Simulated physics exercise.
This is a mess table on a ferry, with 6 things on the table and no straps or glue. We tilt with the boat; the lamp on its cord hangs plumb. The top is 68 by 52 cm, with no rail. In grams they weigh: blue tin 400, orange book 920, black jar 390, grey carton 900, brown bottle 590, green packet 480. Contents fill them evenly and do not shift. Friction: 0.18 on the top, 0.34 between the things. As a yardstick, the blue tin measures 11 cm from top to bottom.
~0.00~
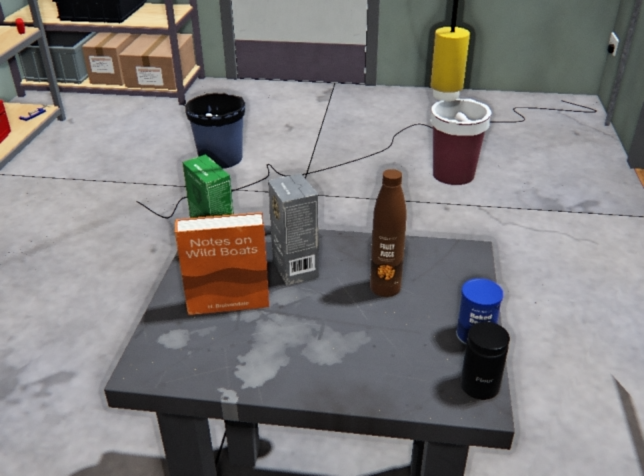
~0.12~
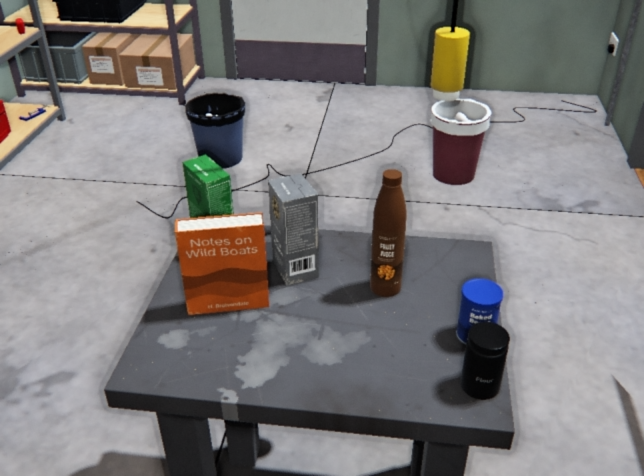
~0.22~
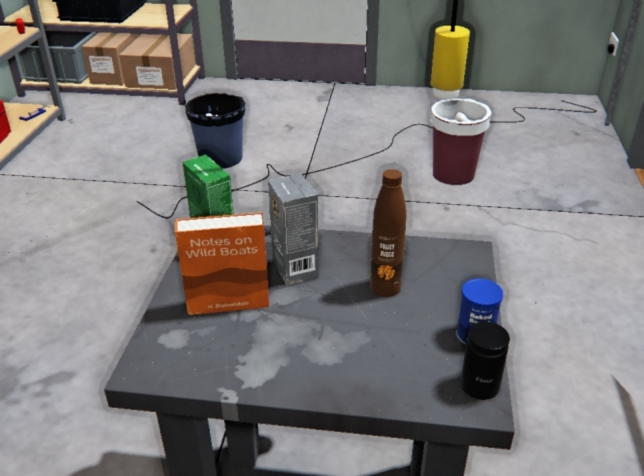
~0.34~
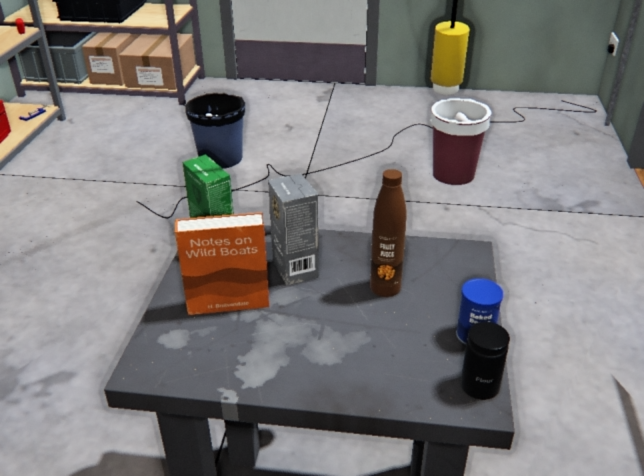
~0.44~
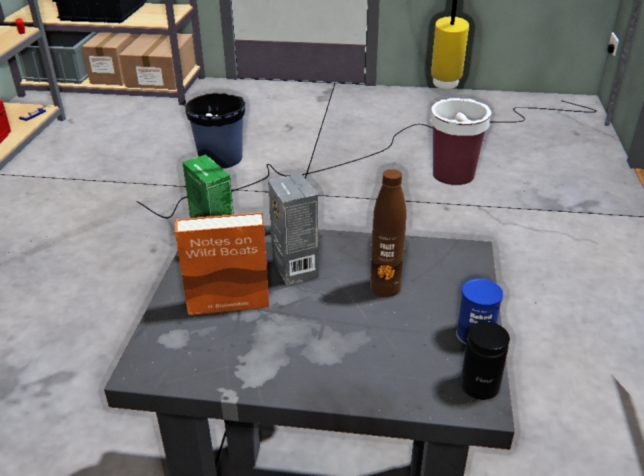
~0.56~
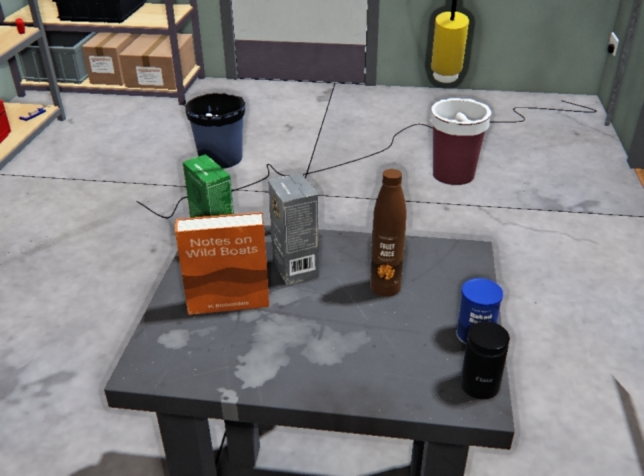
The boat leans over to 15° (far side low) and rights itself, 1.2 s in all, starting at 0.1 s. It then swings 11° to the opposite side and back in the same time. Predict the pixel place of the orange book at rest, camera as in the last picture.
Resting place of the orange book: (237, 236).
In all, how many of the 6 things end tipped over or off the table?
That comes to 1.
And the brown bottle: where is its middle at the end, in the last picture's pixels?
At about (391, 207).
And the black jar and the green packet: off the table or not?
The black jar is still on the table; the green packet finishes off the table.
By 0.86 s, boat heeled 13°, far side down; orange book 4 cm from its spot near (230, 252); green packet 4 cm from its spot; grey carton 4 cm from its spot.
By 1.06 s, boat heeled 5°, far side down; green packet now off the table; orange book 9 cm from its spot near (236, 238); grey carton 9 cm from its spot.
By 1.36 s, boat level; orange book 11 cm from its spot near (238, 233); grey carton 11 cm from its spot; brown bottle 10 cm from its spot.
By 1.66 s, boat heeled 7°, near side down; orange book 11 cm from its spot near (238, 233); grey carton 11 cm from its spot; brown bottle 10 cm from its spot.
When it is over (3.0 s), off the table, green packet; not toppled but over 5 cm from the start, blue tin, orange book, black jar, grey carton and brown bottle. In the last view, orange book near (237, 235).
